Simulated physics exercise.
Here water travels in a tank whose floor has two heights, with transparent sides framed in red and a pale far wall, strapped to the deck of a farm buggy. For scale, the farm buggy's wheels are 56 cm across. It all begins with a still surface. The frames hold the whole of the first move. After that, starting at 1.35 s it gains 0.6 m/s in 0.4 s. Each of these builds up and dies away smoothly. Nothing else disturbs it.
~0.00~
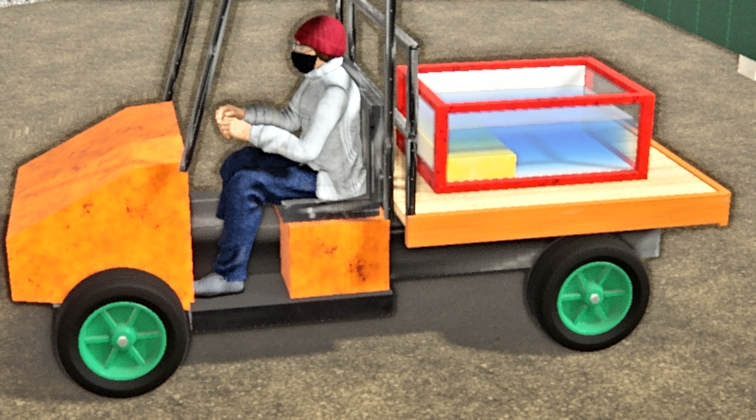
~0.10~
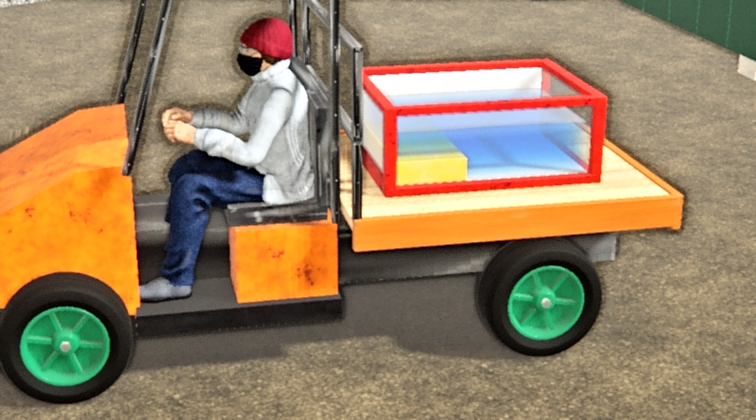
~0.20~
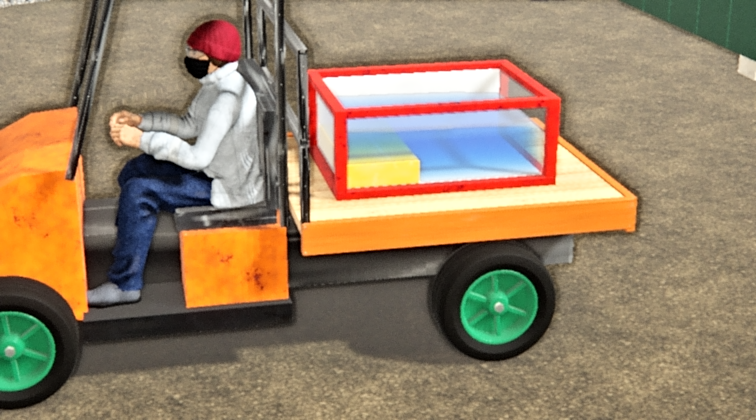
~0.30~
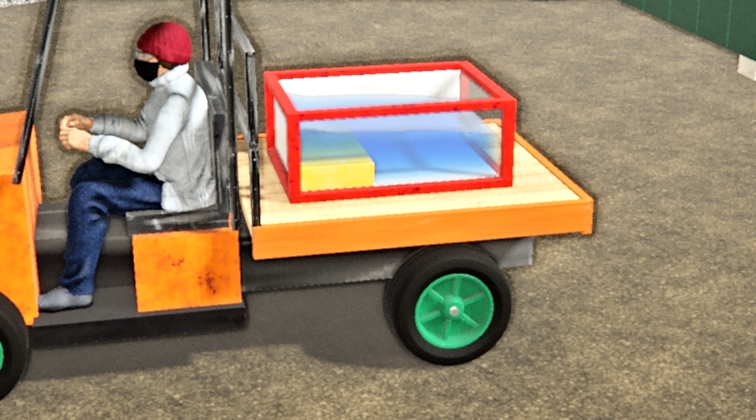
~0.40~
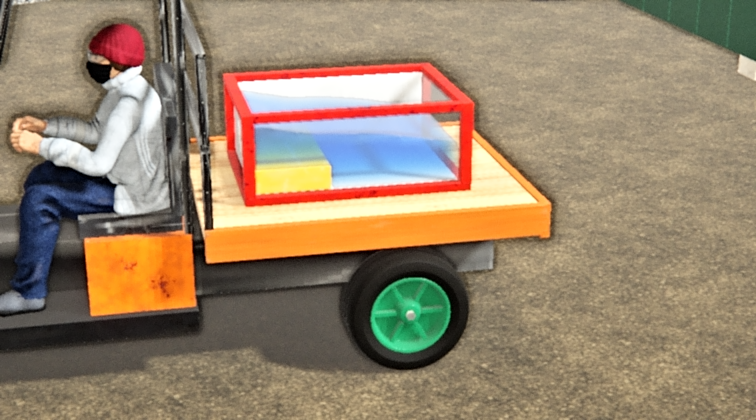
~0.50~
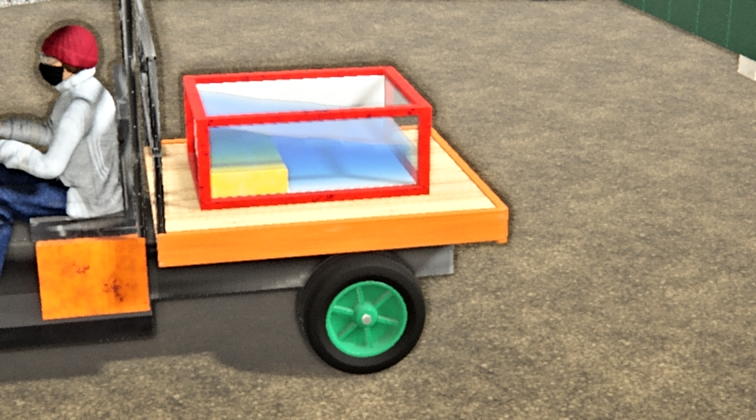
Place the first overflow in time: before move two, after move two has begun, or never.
It overflows never.
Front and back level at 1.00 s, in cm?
Front 24 cm, back 26 cm.
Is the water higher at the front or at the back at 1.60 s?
At the back.
After 1.00 s the surface is 25 cm up at the front and 26 cm at the back; nothing has left.
After 1.60 s the surface is 18 cm up at the front and 29 cm at the back; nothing has left.
After 2.30 s the surface is 30 cm up at the front and 22 cm at the back; nothing has left.
After 4.74 s nothing has left.
